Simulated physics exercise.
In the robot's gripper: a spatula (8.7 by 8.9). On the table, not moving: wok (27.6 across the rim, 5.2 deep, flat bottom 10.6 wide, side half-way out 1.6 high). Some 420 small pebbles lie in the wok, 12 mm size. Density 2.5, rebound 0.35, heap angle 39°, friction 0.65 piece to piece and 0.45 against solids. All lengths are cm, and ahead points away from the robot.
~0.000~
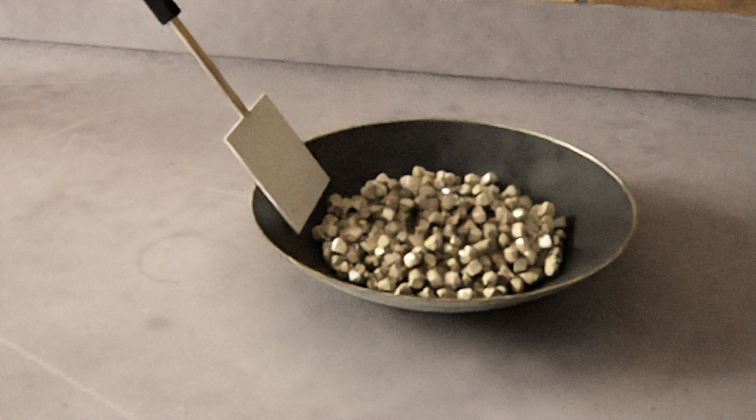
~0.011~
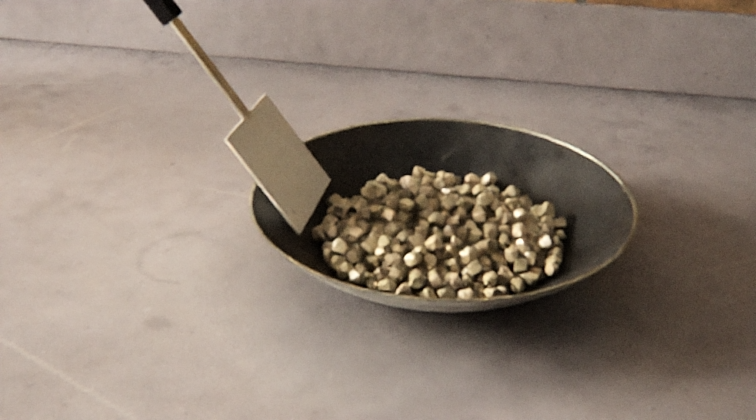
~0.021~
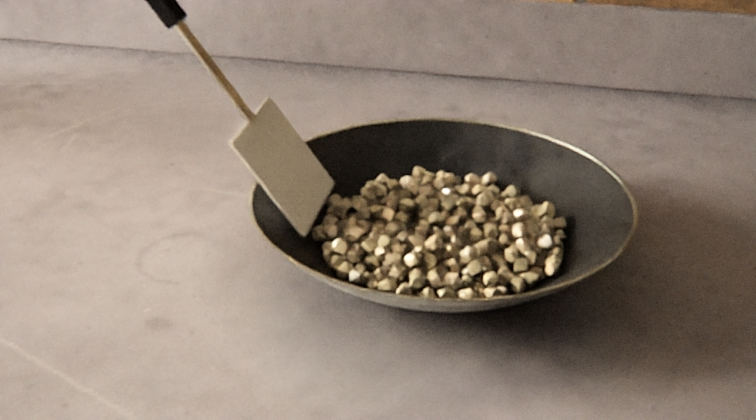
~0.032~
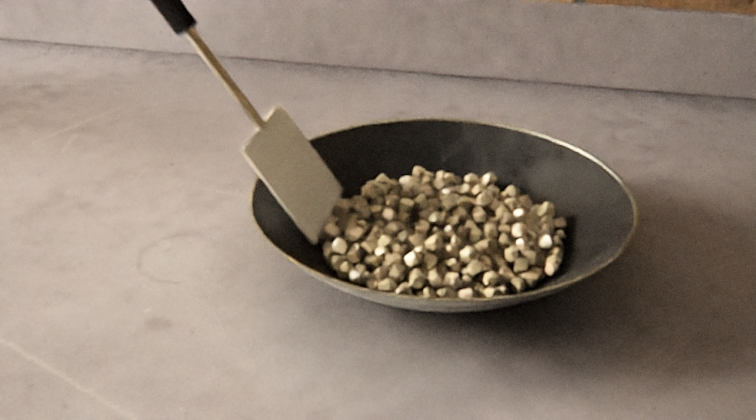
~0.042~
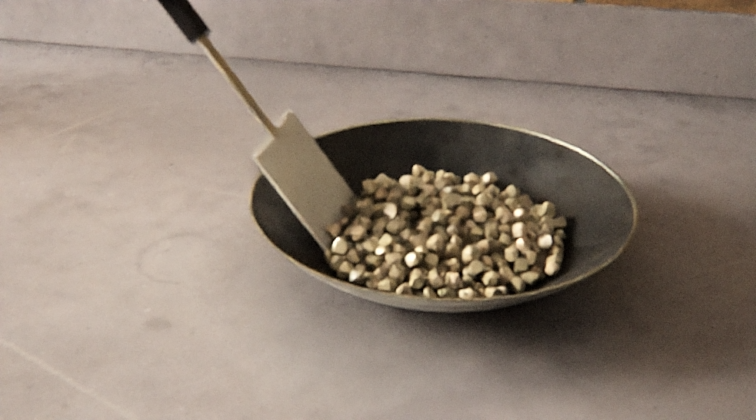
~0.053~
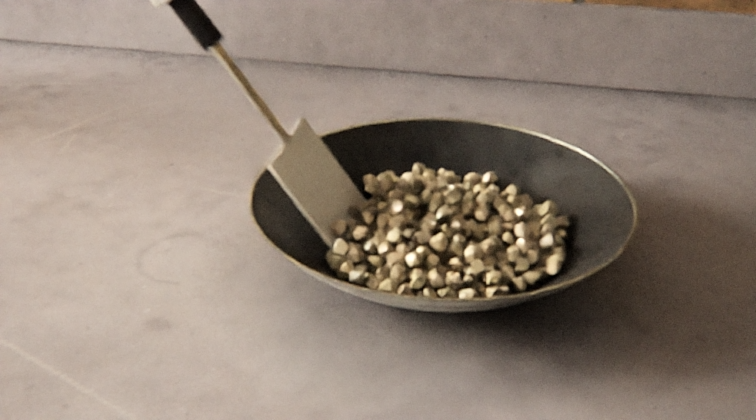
A spatula with a black handle rested at the left side of a dark wok, then slid slowly down and to the right, nudging the near edge of a heap of small pebbles.
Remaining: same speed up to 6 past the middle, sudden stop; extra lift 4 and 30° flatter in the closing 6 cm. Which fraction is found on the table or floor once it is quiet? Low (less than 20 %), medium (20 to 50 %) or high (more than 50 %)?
A low share, less than 20 %, ends on the table or floor.
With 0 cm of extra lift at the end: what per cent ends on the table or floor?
Some 15 per cent.
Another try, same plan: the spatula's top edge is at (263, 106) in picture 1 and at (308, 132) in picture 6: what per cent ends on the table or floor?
About 20 per cent.
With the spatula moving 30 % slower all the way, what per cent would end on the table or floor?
Then about 10 per cent.
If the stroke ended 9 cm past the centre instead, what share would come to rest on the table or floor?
In that case some 40 per cent.
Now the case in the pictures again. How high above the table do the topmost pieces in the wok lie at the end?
About 7.0 cm.
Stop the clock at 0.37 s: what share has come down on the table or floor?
Some 10 per cent.
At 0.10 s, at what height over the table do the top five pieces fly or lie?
Some 6 cm.
By 0.10 s, sloping 54°, highest piece 6 above the table; 415 in the wok.
By 0.15 s, sloping 44°, highest piece 8 above the table; 408 in the wok, 7 on the blade or in flight.
By 0.37 s, sloping 24°, highest piece 8 above the table; 359 in the wok, 41 on the table or floor, 15 on the blade or in flight.
By 1.42 s, sloping 24°, highest piece 7 above the table; 358 in the wok, 57 on the table or floor.
Final count, 358 in the wok, 57 on the table or floor. That is 14 % on the table or floor.
